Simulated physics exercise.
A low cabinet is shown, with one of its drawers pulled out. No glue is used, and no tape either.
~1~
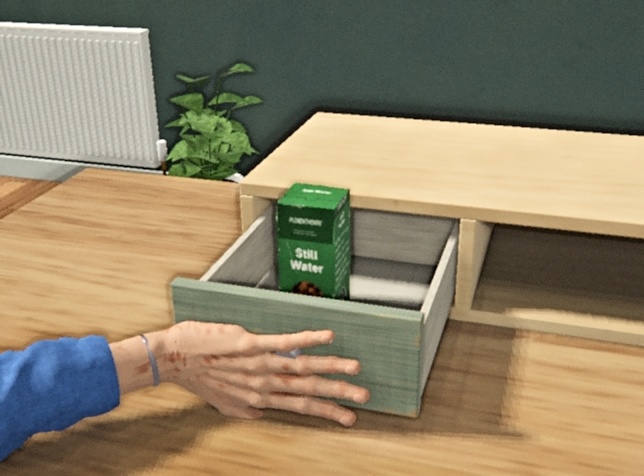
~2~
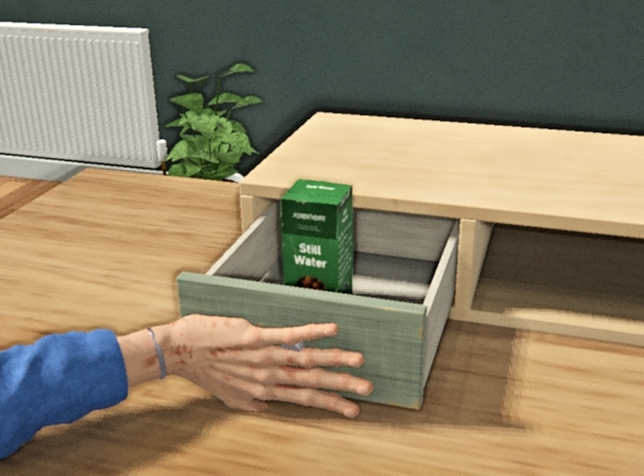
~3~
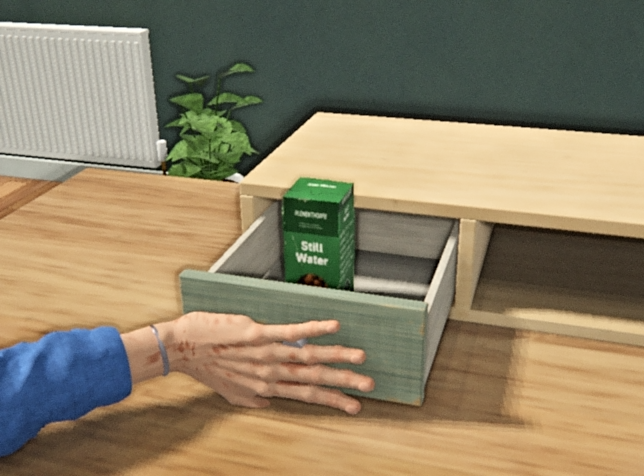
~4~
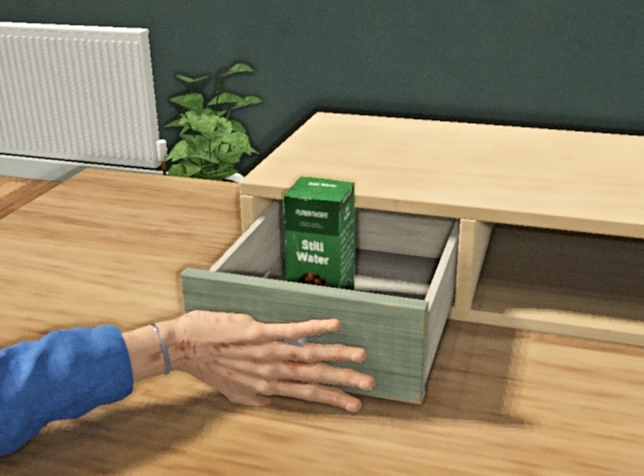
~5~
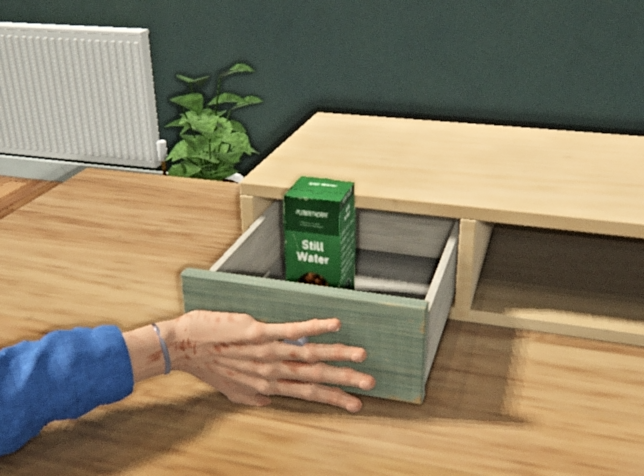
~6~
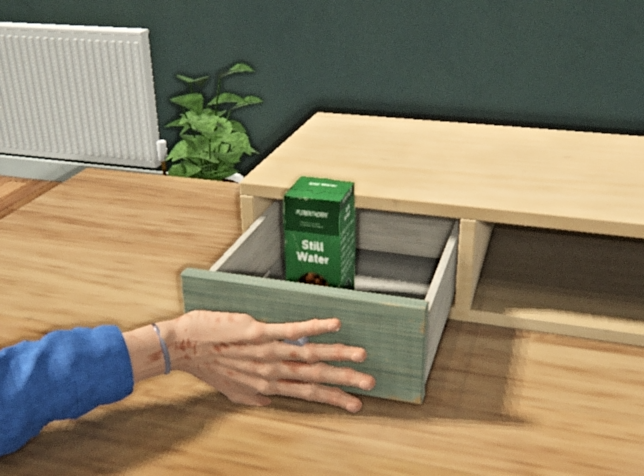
Hand in a blue sleeve pushing an open drawer holding a green carton slightly inward, then staying still against its front.
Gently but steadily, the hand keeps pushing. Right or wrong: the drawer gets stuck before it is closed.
Right.
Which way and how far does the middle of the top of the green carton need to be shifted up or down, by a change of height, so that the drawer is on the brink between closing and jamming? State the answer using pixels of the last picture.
Move it 32 pixels downward and it flips.
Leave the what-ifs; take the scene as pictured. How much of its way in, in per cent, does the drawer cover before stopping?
55 per cent, roughly.
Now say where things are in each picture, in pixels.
The first frame shows drawer (334, 281) wide open; green carton (315, 255).
The second frame shows drawer (337, 276) wide open; chest (482, 214).
The third frame shows drawer (339, 274) wide open.
The fourth frame shows drawer (340, 273) wide open; green carton (321, 246).
The fifth frame shows drawer (340, 273) wide open; chest (482, 214).
The sixth frame shows drawer (340, 273) wide open.
Then, 0.38 s after the last picture, drawer starting in.
At rest, the drawer will not close.
